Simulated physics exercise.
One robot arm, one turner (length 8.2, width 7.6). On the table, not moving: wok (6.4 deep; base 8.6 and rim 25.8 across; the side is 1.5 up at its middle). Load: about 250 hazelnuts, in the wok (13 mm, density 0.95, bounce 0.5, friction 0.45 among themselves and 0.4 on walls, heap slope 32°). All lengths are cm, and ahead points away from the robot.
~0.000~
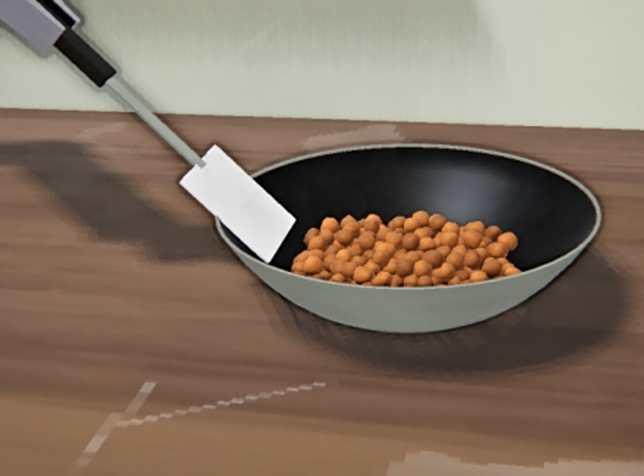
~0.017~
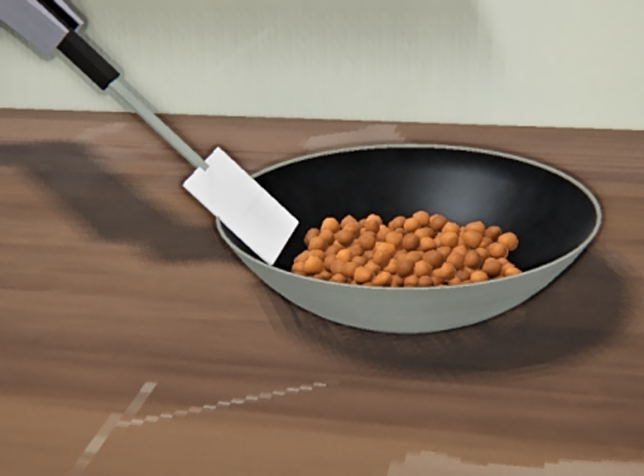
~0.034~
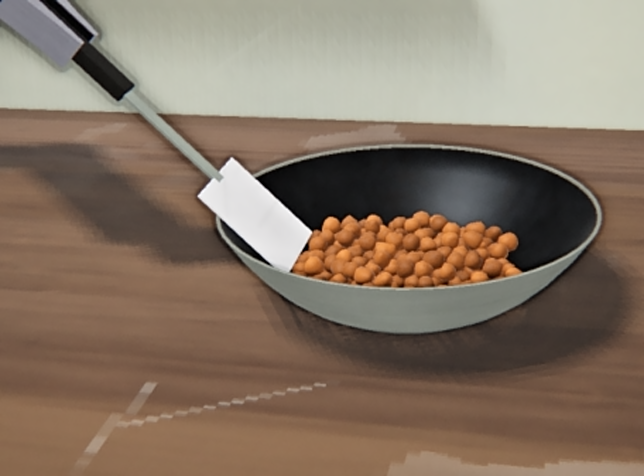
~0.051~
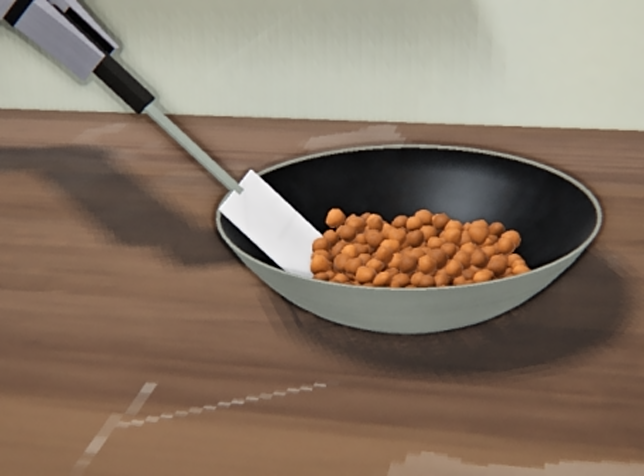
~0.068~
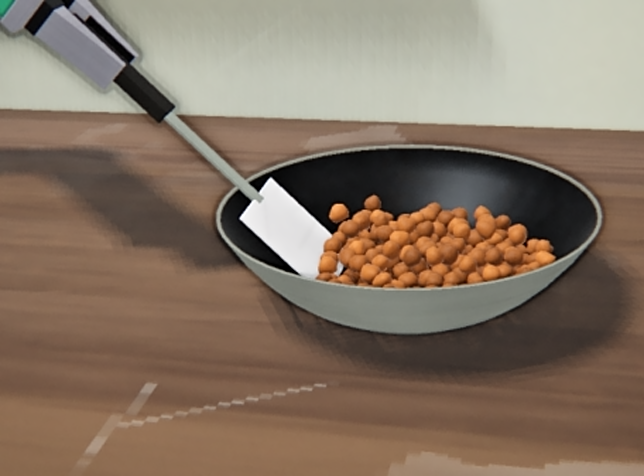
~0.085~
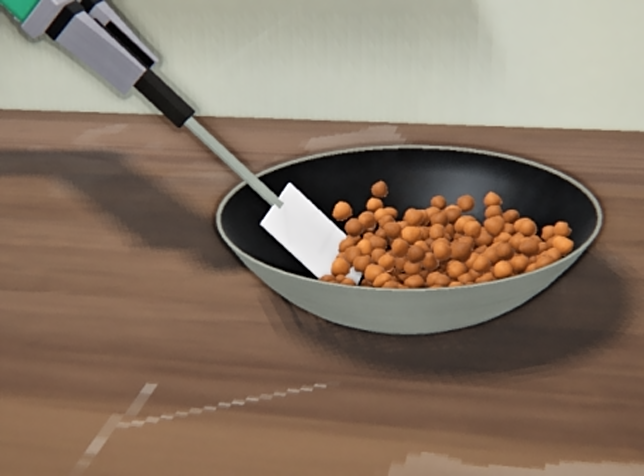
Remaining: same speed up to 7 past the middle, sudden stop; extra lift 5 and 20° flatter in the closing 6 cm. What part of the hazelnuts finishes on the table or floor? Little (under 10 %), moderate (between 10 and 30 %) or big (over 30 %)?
Share on the table or floor: Moderate (between 10 and 30 %).
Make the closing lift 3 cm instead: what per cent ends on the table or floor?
Some 15 per cent.
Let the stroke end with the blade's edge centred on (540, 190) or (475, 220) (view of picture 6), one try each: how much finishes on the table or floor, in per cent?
Some 25 and 5 per cent.
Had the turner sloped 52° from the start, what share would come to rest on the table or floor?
Then about 15 per cent.
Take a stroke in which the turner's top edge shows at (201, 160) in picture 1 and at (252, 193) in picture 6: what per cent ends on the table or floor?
Some 5 per cent.
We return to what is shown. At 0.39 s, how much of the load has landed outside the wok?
Roughly 10 per cent.
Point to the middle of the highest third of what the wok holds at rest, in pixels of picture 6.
At about (515, 254).
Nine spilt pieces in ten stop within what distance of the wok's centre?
Roughly 45 cm.
After 0.13 s, sloping 44°, highest piece 7 above the table; 246 in the wok.
After 0.17 s, sloping 36°, highest piece 8 above the table; 244 in the wok, 2 on the blade or in flight.
After 0.39 s, sloping 24°, highest piece 14 above the table; 205 in the wok, 20 on the table or floor, 21 on the blade or in flight.
After 1.44 s, sloping 24°, highest piece 6 above the table; 205 in the wok, 41 on the table or floor.
At rest, 205 in the wok, 41 on the table or floor. That is 17 % on the table or floor.
